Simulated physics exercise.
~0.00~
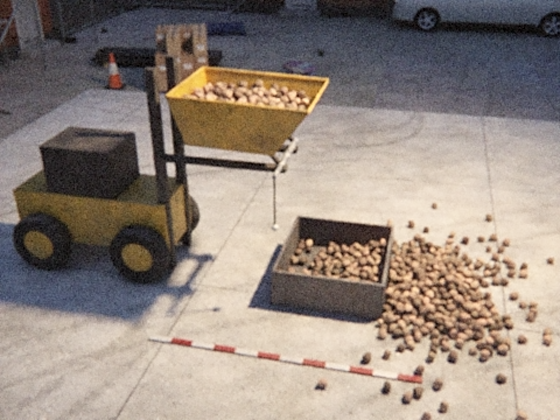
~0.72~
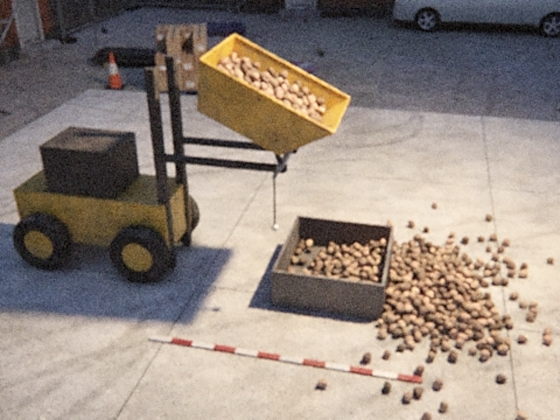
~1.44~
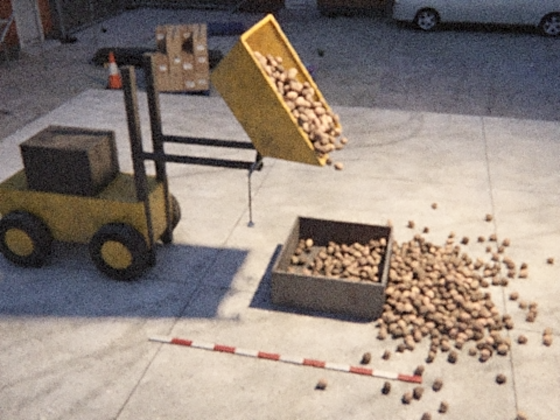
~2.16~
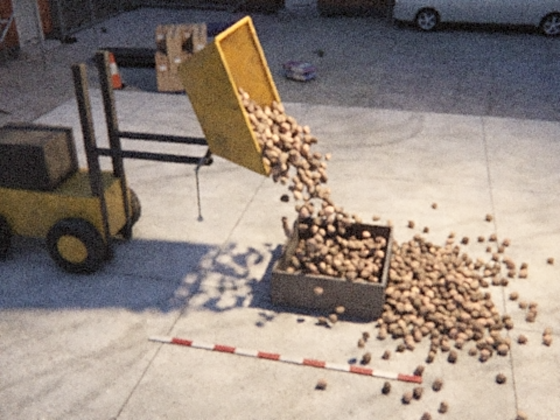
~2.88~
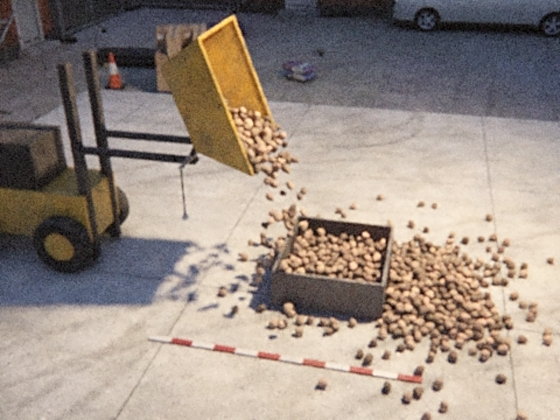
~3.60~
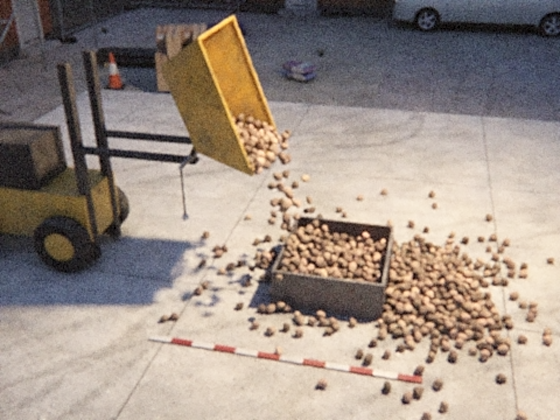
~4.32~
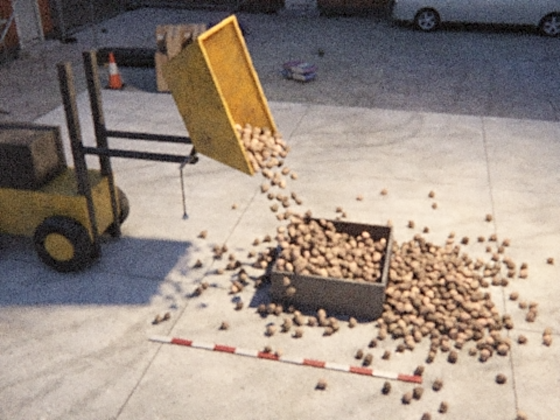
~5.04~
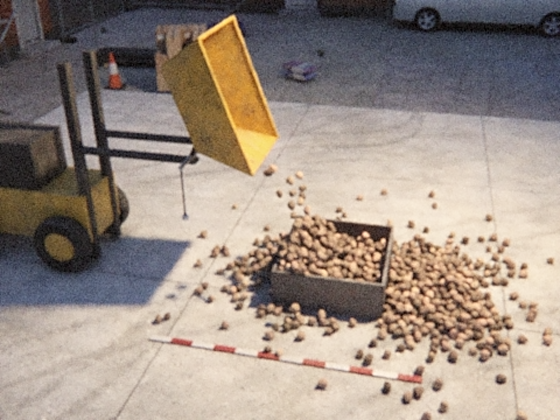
A paved yard is seen from above at an angle, with an orange cone, stacked boxes and a pale car at the back. On the left stands a yellow forklift holding up a yellow skip full of brownish stones, while a dark open bin, partly filled, sits near the centre beside a loose heap, behind a red-and-white staff. The skip tips steeply to the right as the forklift backs away to the left. Stones pour over its lip into the bin, some scattering on the ground to its left. The skip then holds still and empties, leaving the bin heaped full.
